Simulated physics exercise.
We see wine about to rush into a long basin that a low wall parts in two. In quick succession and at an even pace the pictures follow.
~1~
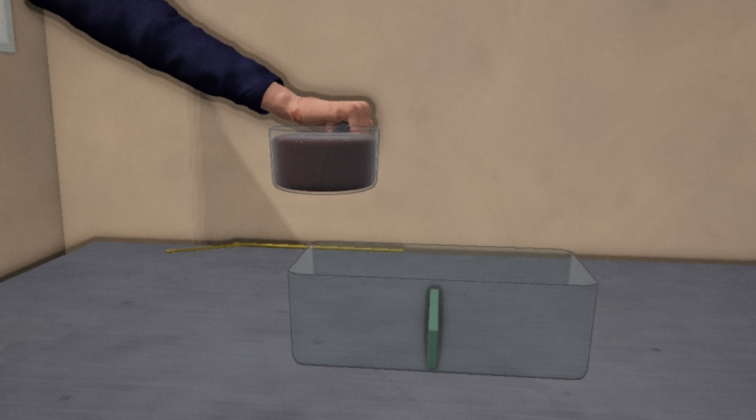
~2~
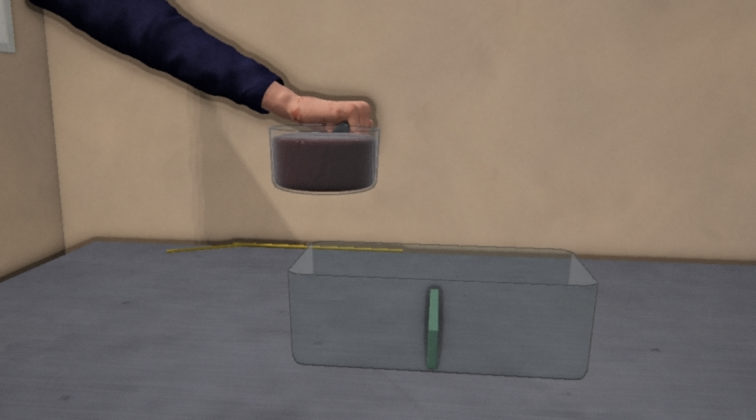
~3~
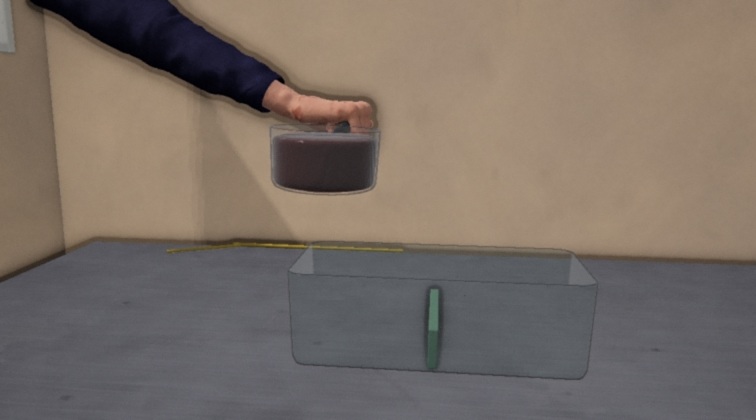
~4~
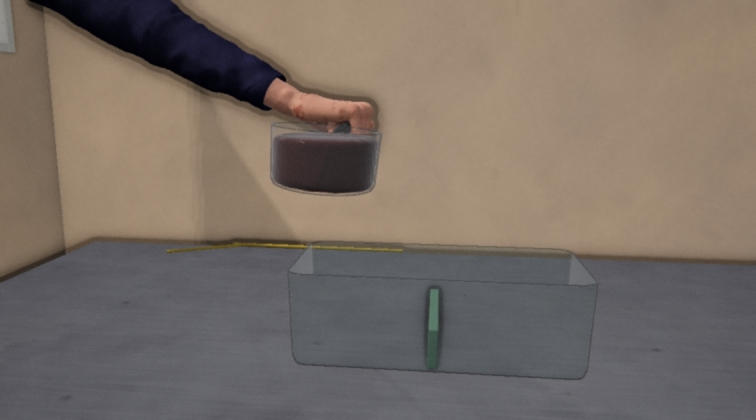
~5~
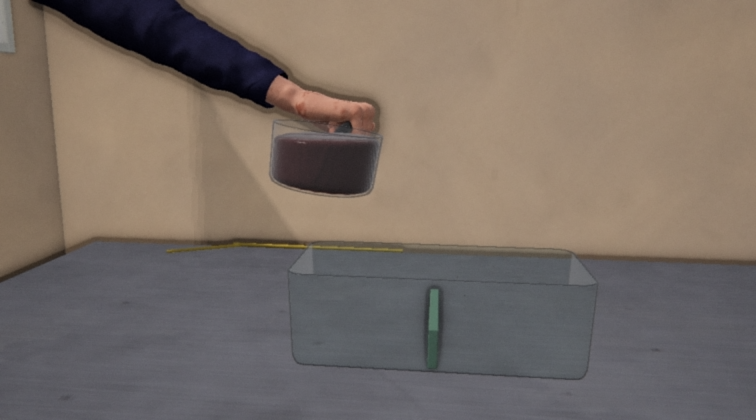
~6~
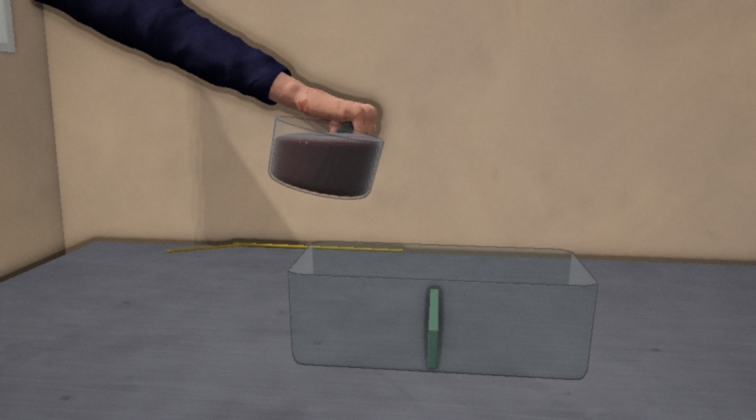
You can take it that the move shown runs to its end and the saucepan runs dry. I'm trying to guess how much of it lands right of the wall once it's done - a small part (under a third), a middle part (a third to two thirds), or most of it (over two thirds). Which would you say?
I'd say a middle part, a third to two thirds.
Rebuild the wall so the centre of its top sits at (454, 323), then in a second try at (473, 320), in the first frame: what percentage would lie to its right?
I'd expect near 20 percent the first time and near 10 percent the next.
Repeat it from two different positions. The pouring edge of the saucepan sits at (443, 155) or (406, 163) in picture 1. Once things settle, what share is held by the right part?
Around 90 percent first, around 65 percent second.
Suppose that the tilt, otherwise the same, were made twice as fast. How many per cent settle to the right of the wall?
Near 20 in a hundred.
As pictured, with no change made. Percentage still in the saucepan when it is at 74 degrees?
50 per cent or so.
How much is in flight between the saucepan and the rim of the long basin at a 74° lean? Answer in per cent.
About 35 per cent.
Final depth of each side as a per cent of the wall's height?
Close to 40 for the left and 20 for the right.
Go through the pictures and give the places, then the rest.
In the first frame, tilt 0°; pouring edge (379, 131); surface from (275, 136) to (377, 138); the long basin's rim runs from (300, 257) to (584, 268); the wall's top is at (434, 309).
In the second frame, tilt 1°; pouring edge (379, 131); surface from (275, 137) to (378, 138).
In the third frame, tilt 2°; pouring edge (379, 133); surface from (276, 136) to (378, 139).
In the fourth frame, tilt 5°; pouring edge (380, 135); surface from (278, 135) to (379, 139).
In the fifth frame, tilt 8°; pouring edge (382, 139); surface from (277, 136) to (379, 140).
In the sixth frame, tilt 12°; pouring edge (383, 143); surface from (278, 137) to (382, 141).
A moment on, the saucepan is tipped part way and 48 per cent is still to pour, 8 is left of the wall and 12 right of it.
Next, the saucepan is tipped right over and 5 per cent is still to pour, 49 is left of the wall and 40 right of it.
Then the saucepan is tipped right over and 0 per cent is still to pour, 58 is left of the wall and 41 right of it.
Later the saucepan is tipped right over and 0 per cent is still to pour, 58 is left of the wall and 41 right of it.
At rest 58 per cent lies left of the wall, 41 right of it and 1 outside.
